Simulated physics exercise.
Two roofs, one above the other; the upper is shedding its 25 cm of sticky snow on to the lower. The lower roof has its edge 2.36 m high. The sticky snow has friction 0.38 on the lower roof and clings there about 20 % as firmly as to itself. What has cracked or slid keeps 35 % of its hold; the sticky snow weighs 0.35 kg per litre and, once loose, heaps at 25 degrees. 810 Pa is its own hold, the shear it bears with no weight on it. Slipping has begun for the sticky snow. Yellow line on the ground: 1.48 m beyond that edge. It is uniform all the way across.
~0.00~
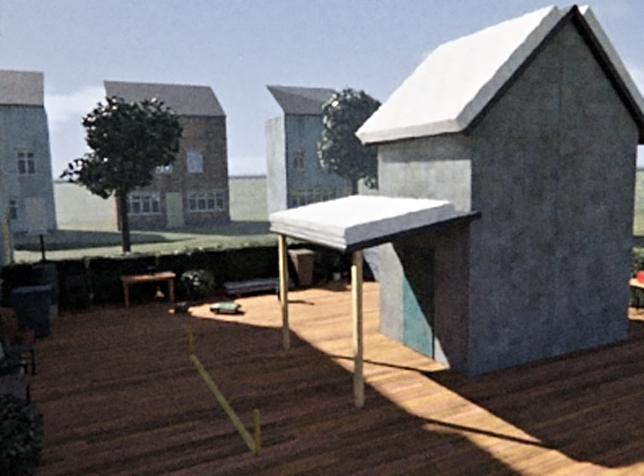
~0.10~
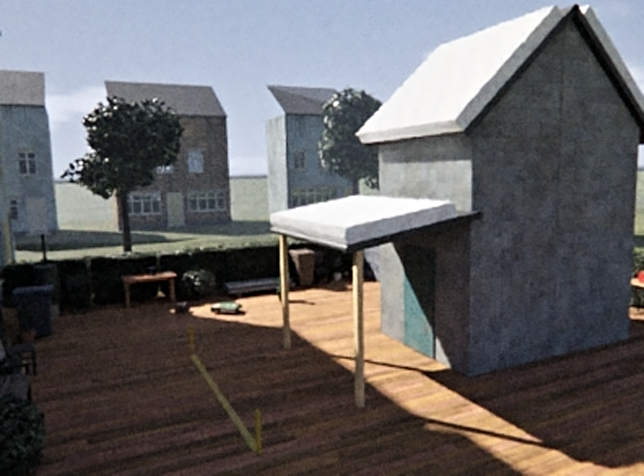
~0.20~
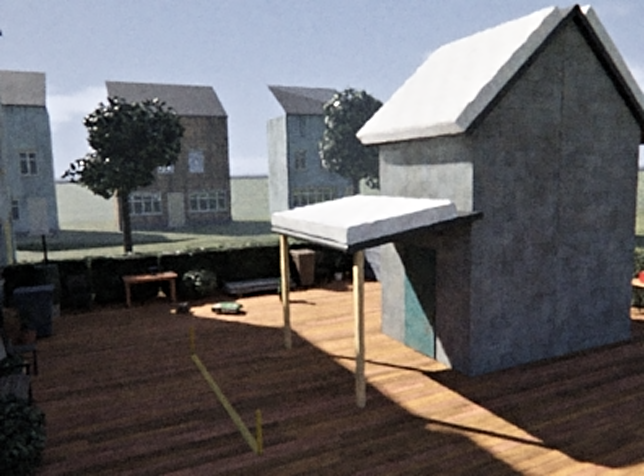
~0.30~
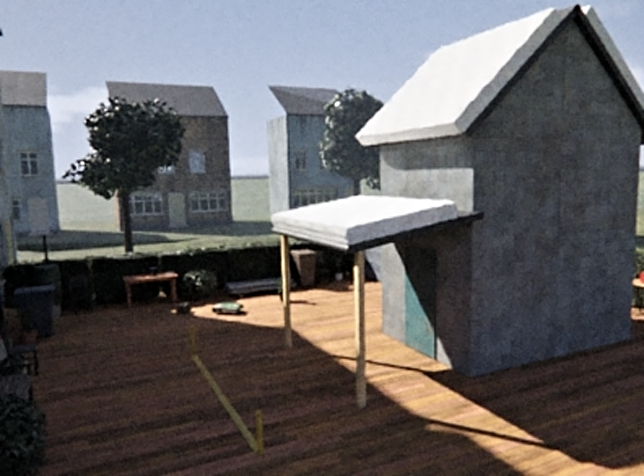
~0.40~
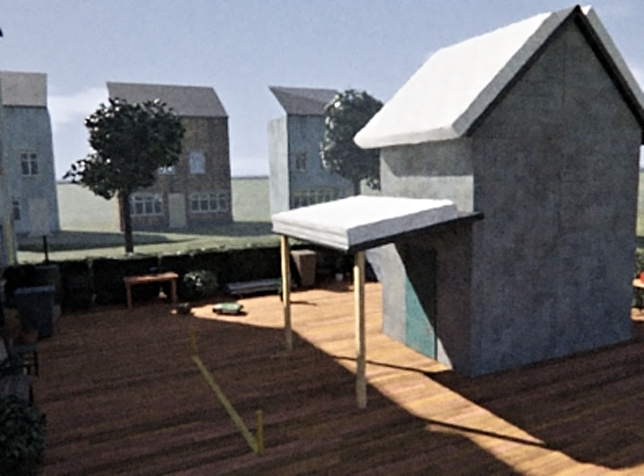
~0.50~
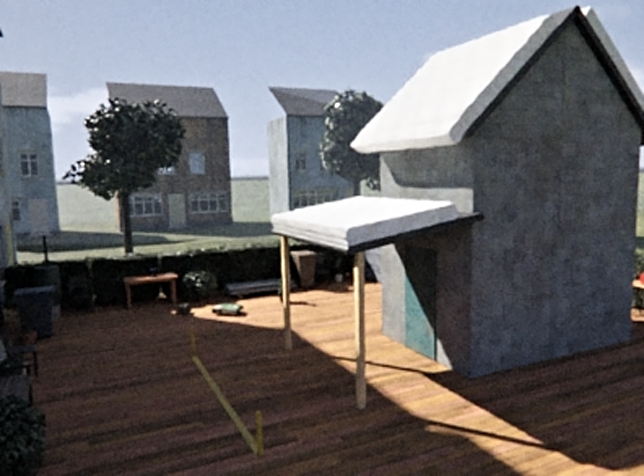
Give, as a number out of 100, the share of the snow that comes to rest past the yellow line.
0 out of 100.
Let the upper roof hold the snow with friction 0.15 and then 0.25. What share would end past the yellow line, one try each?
About 20 % in the first try and about 14 % in the second.
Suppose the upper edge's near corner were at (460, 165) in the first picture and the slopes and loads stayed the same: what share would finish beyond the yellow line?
Roughly 0 per cent.
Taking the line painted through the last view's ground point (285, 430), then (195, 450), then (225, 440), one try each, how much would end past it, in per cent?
Respectively about 0 in a hundred, 0 in a hundred and 0 in a hundred.
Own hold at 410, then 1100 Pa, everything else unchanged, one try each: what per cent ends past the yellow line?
First 12 %, second 0 %.
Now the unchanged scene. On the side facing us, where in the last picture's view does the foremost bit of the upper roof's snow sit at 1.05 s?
Near (421, 206), I'd say.
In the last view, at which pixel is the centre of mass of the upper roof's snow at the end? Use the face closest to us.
(397, 227), roughly.
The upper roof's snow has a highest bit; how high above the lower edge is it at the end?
Roughly 0.9 m.
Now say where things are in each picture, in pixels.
In the first frame, leading edge of the sticky snow at (462, 127).
In the second frame, leading edge of the sticky snow at (462, 127), its middle shifted 8 mm.
In the third frame, leading edge of the sticky snow at (462, 129), its middle shifted 3.3 cm, 1 % of it past the upper edge, in one piece.
In the fourth frame, leading edge of the sticky snow at (461, 133), its middle shifted 7.5 cm, 3 % of it past the upper edge, in one piece.
In the fifth frame, leading edge of the sticky snow at (459, 122), its middle shifted 14 cm, 5 % of it past the upper edge, in one piece.
In the sixth frame, leading edge of the sticky snow at (455, 125), its middle shifted 22 cm, 9 % of it past the upper edge, cracking.
After 1.05 s, none is below the lower edge and 0 % is past the line.
After 1.70 s, none is below the lower edge and 0 % is past the line.
After 2.35 s, none is below the lower edge and 0 % is past the line.
After 3.00 s, 12 % is below the lower edge and 0 % is past the line.
After 6.00 s, at the end, 13 % is below the lower edge and 0 % is past the line.
